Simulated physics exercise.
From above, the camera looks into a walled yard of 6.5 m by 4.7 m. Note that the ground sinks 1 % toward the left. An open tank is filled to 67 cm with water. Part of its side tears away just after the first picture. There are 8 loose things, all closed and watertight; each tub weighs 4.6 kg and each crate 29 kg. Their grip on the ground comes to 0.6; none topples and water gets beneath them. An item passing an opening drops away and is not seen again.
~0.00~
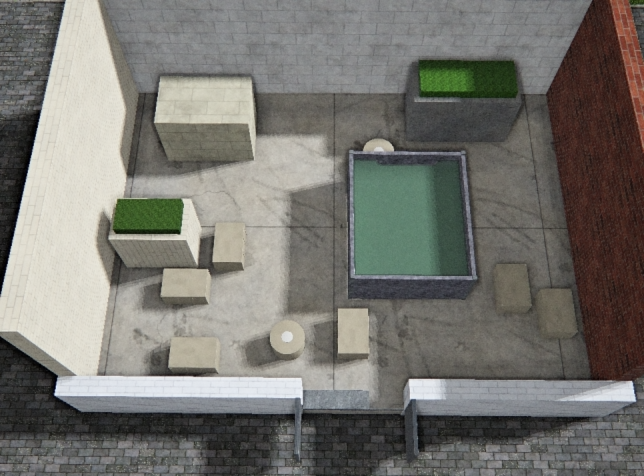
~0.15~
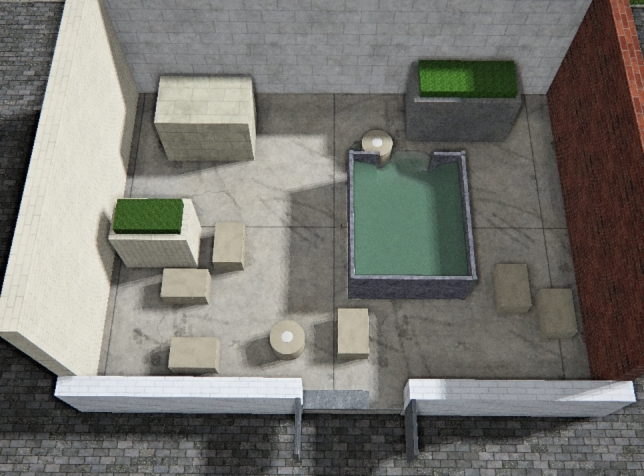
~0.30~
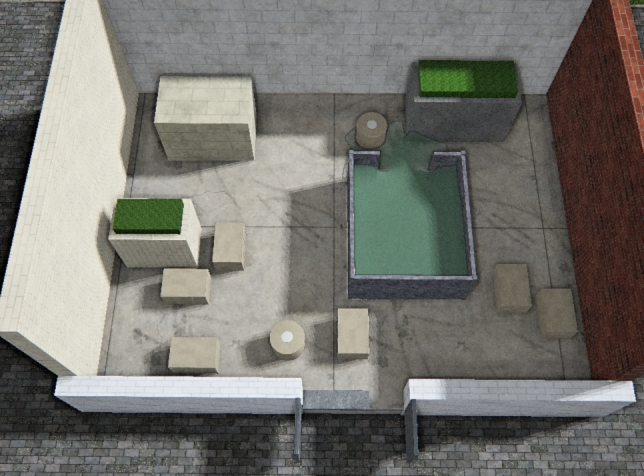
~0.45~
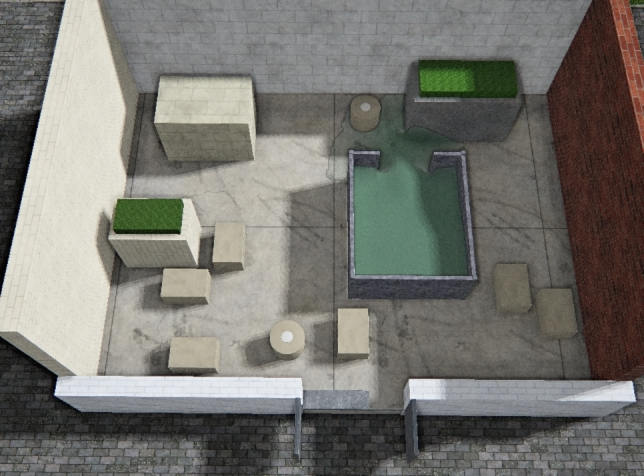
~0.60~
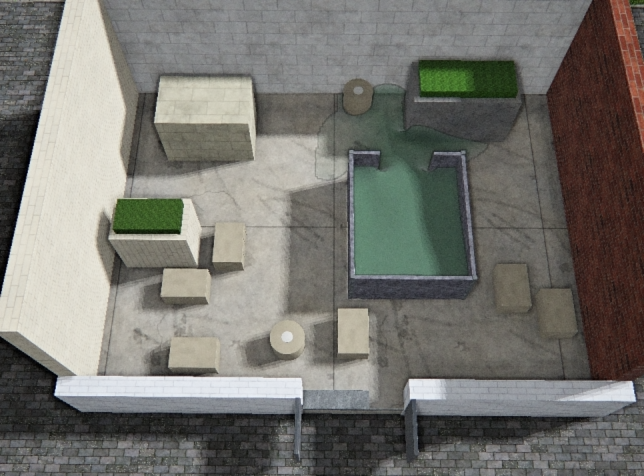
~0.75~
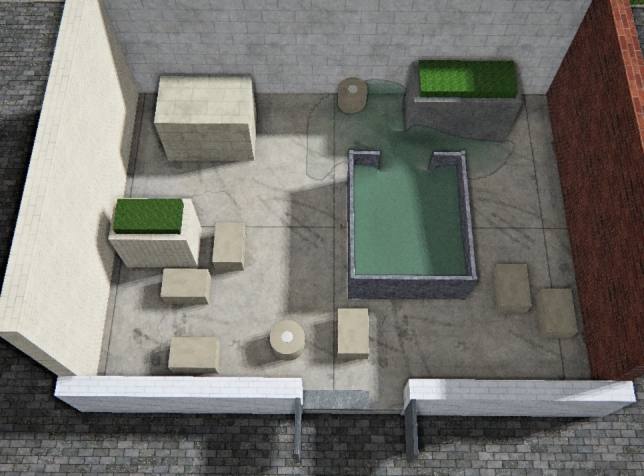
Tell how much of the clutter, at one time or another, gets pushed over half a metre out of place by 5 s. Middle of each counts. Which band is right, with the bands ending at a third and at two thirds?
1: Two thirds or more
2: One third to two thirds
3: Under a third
Answer: 3.
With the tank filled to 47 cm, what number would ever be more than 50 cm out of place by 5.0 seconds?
With that change, 1 of them.
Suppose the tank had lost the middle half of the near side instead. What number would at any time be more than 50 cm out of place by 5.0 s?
That gives 1 of them.
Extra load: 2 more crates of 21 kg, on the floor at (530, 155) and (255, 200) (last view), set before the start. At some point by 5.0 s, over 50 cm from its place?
Above, below.
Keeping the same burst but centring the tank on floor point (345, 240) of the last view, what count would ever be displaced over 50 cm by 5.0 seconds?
The answer would then be 1.
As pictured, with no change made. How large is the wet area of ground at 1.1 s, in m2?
Somewhere about 7.0 m2, give or take.
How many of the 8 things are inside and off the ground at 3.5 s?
The count is 0.
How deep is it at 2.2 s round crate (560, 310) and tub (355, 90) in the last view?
Close to 2 and 3 centimetres.
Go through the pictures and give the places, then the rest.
The first picture shows a tub at (379, 152) rests on the ground; a tub at (287, 337), on the bottom; 2.6 m2 under water; 0 of 8 have shifted.
The second picture shows a tub at (377, 143), on the bottom, 14 cm from its start; a tub at (287, 337), on the bottom; water covers 3.0 m2; 1 of 8 have shifted.
The third picture shows a tub at (372, 125), on the bottom, 47 cm from its start; a tub at (287, 337) rests on the ground; 3.6 m2 under water; 1 of 8 have shifted.
The fourth picture shows a tub at (366, 107), on the bottom, 80 cm from its start; a tub at (287, 337), on the bottom; 4.3 m2 under water; 1 of 8 have shifted.
The fifth picture shows a tub at (358, 91) rests on the ground, 111 cm from its start; a tub at (287, 337) rests on the ground; 4.8 m2 under water; 1 of 8 have shifted.
The sixth picture shows a tub at (353, 89), afloat, 114 cm from its start; a tub at (287, 337) rests on the ground; 5.4 m2 under water; 1 of 8 have shifted.
After 1.1 s 1 of 8 are over 50 cm from their spots; 1 afloat.
After 2.2 s 1 of 8 are over 50 cm from their spots; 0 afloat.
After 3.5 s 1 of 8 are over 50 cm from their spots; 0 afloat.
After 5.0 s 1 of 8 are over 50 cm from their spots, and 1 have been at some point; 0 afloat.
